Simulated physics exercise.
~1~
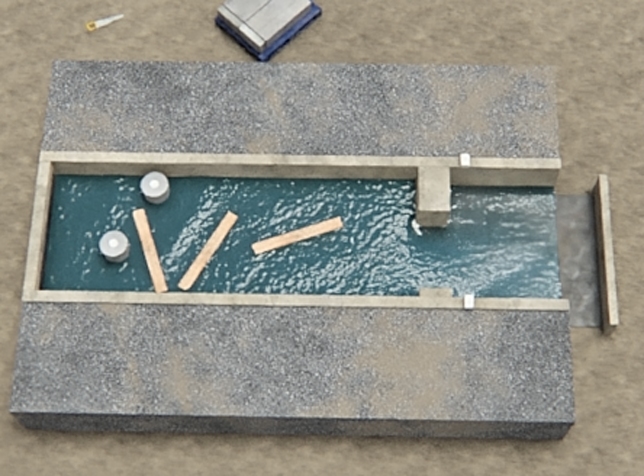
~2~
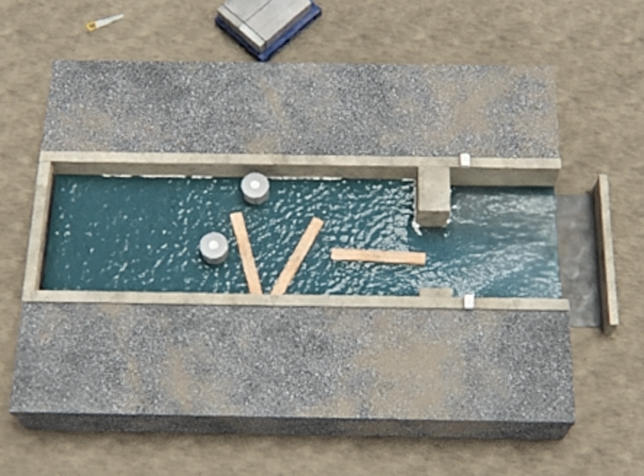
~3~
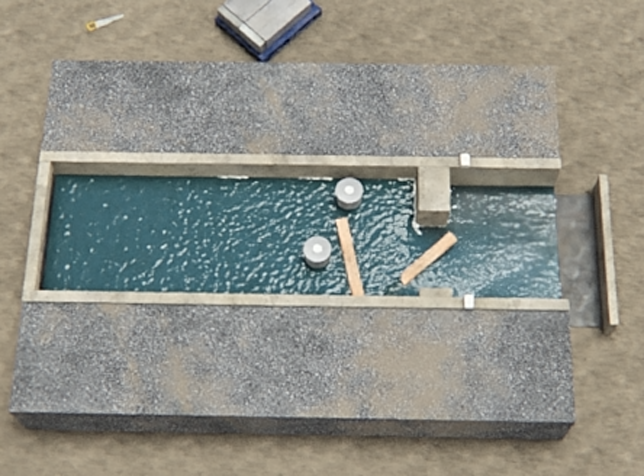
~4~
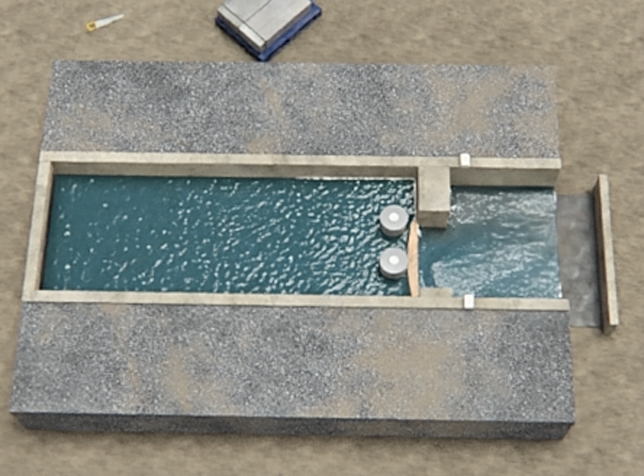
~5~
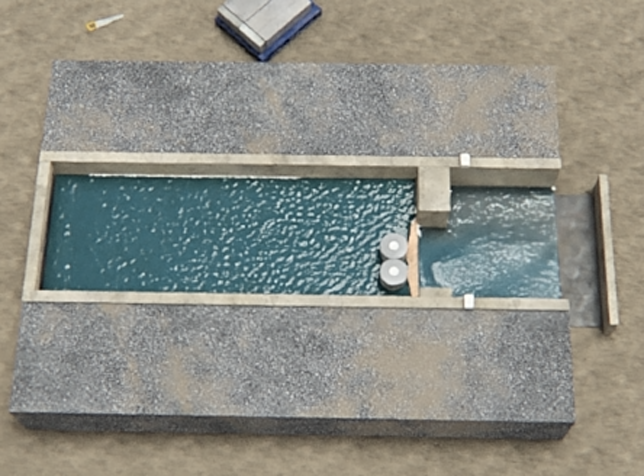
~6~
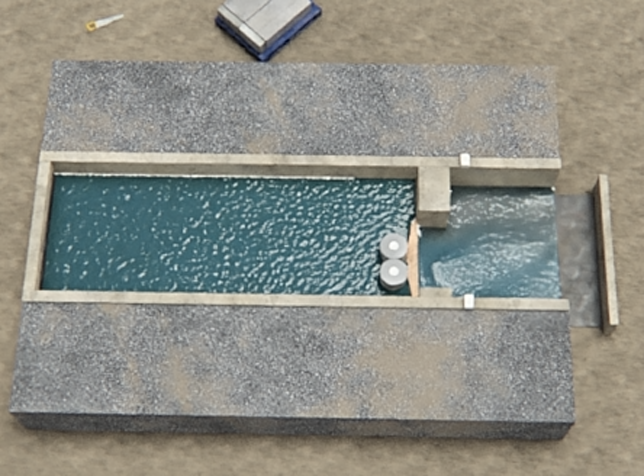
Planks and round tubs drift right; two planks pass through the gap, the rest jam there.
